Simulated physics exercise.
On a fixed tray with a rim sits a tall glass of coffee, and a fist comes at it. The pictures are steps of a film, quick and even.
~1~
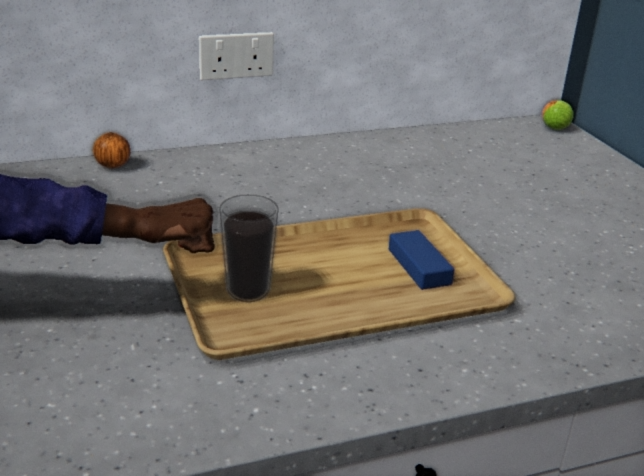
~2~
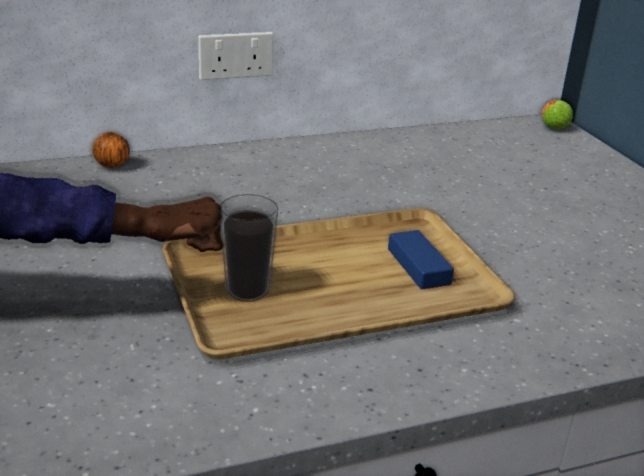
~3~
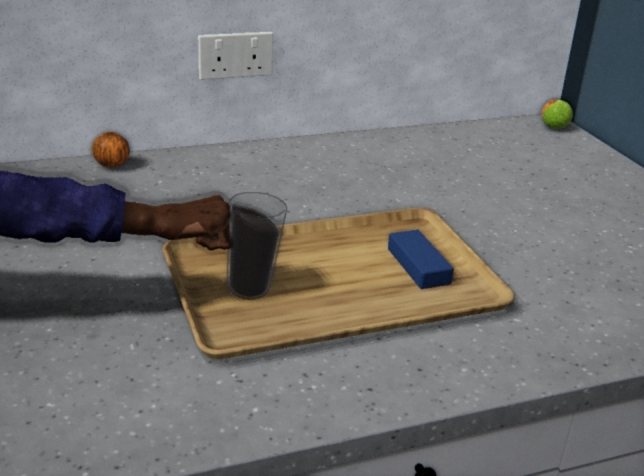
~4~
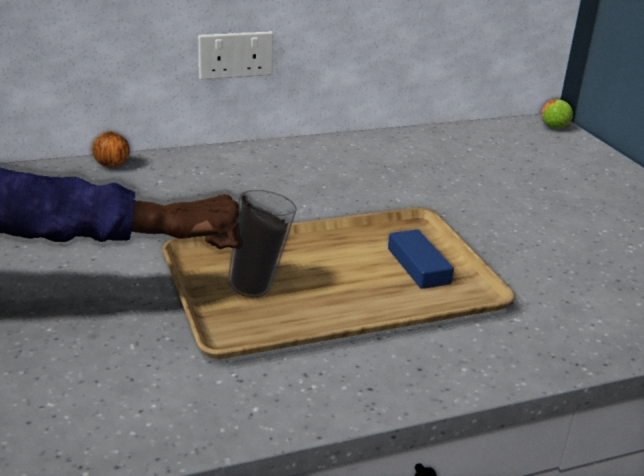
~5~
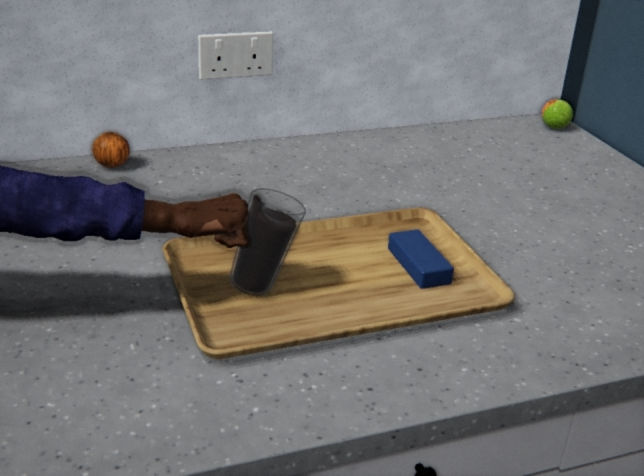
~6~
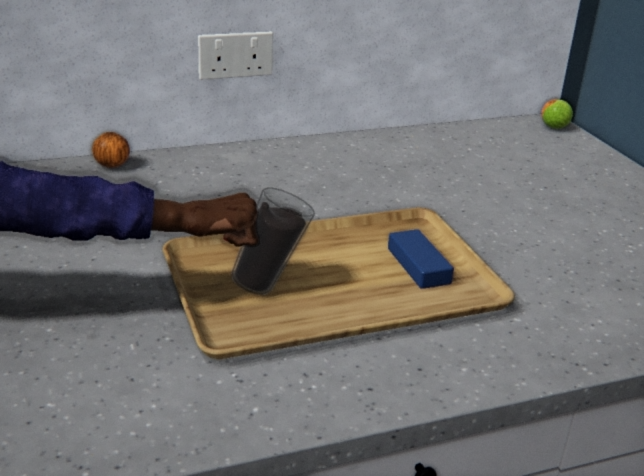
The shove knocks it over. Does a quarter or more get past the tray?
No, less than a quarter gets past it.
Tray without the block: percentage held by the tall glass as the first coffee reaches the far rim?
About 60 %.
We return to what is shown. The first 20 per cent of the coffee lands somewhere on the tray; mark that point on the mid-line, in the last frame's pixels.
Landing point, centre line: Approx. (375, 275).
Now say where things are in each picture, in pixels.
It leans 0°; its right rim is at (275, 206); the coffee meets the walls at (224, 224) and (271, 218); the tray's far rim is at (470, 251); a block is fixed to the tray further along, in the first frame.
It leans 0°; its right rim is at (275, 206); the coffee meets the walls at (223, 224) and (271, 218), in the second frame.
It leans 6°; its right rim is at (284, 205); the coffee meets the walls at (231, 209) and (271, 221), in the third frame.
It leans 11°; its right rim is at (293, 206); the coffee meets the walls at (242, 200) and (286, 220), in the fourth frame.
It leans 17°; its right rim is at (303, 207); the coffee meets the walls at (247, 217) and (295, 217), in the fifth frame.
It leans 23°; its right rim is at (311, 210); the coffee meets the walls at (253, 224) and (304, 213), in the sixth frame.
A moment on, the tall glass is falling and 98 per cent is in the glass, 0 on the tray and 2 above or beyond its rim.
Next, the tall glass lies on its side and 65 per cent is in the glass, 14 on the tray and 21 above or beyond its rim.
Then the tall glass lies on its side and 38 per cent is in the glass, 47 on the tray and 15 above or beyond its rim.
Later the tall glass lies on its side and 21 per cent is in the glass, 68 on the tray and 11 above or beyond its rim.
At rest 89 per cent is held by tray and glass, 11 is off the tray.
